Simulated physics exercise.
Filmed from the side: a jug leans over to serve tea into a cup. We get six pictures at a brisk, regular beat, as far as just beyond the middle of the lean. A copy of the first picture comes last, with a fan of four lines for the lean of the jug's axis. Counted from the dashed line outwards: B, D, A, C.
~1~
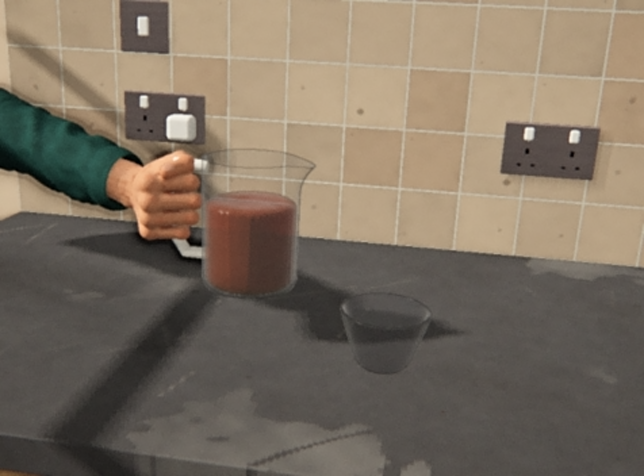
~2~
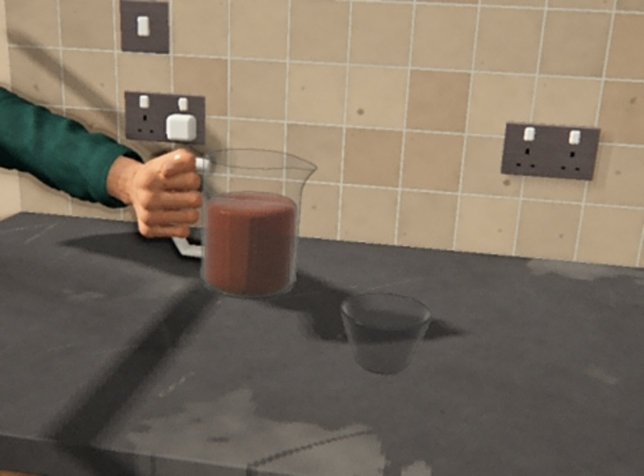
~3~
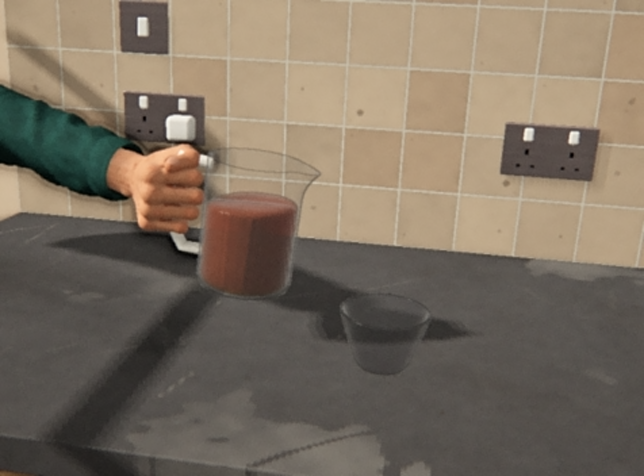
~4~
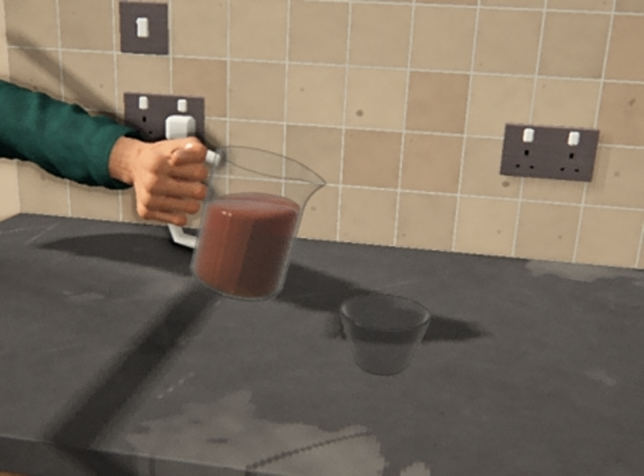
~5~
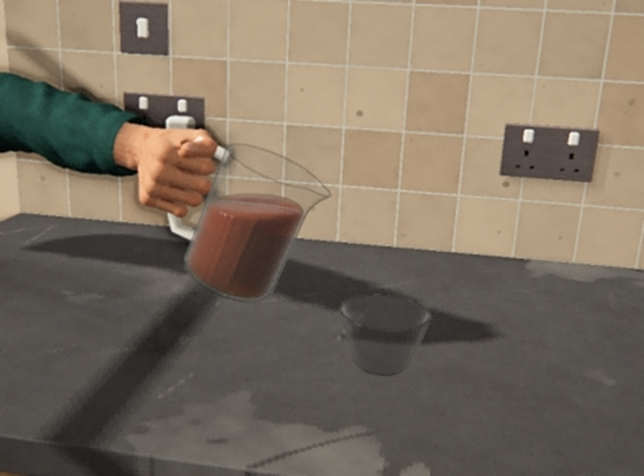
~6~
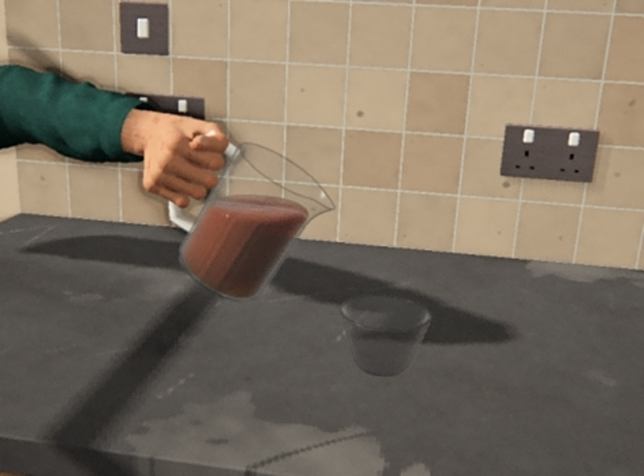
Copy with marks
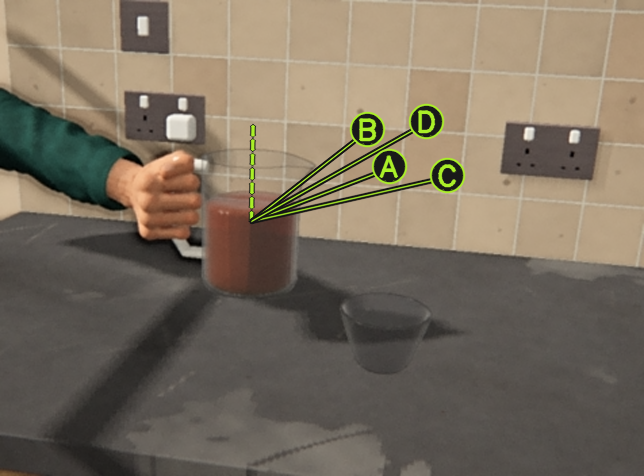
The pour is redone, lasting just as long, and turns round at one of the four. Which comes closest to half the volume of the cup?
The answer is line A.
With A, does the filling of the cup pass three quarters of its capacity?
No, it does not.
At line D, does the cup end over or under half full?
Under half.
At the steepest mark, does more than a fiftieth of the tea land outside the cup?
Yes.
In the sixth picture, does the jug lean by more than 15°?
Yes, it does.
On the marked copy, A at (374, 174); B at (354, 140); C at (431, 180); D at (412, 130).
With A, the cup ends with about 50 % of what it can hold; 4 % of the tea is spilt.
With B, the cup ends with about 12 % of what it can hold.
With C, the cup ends with about 61 % of what it can hold; 14 % of the tea is spilt.
With D, the cup ends with about 28 % of what it can hold.
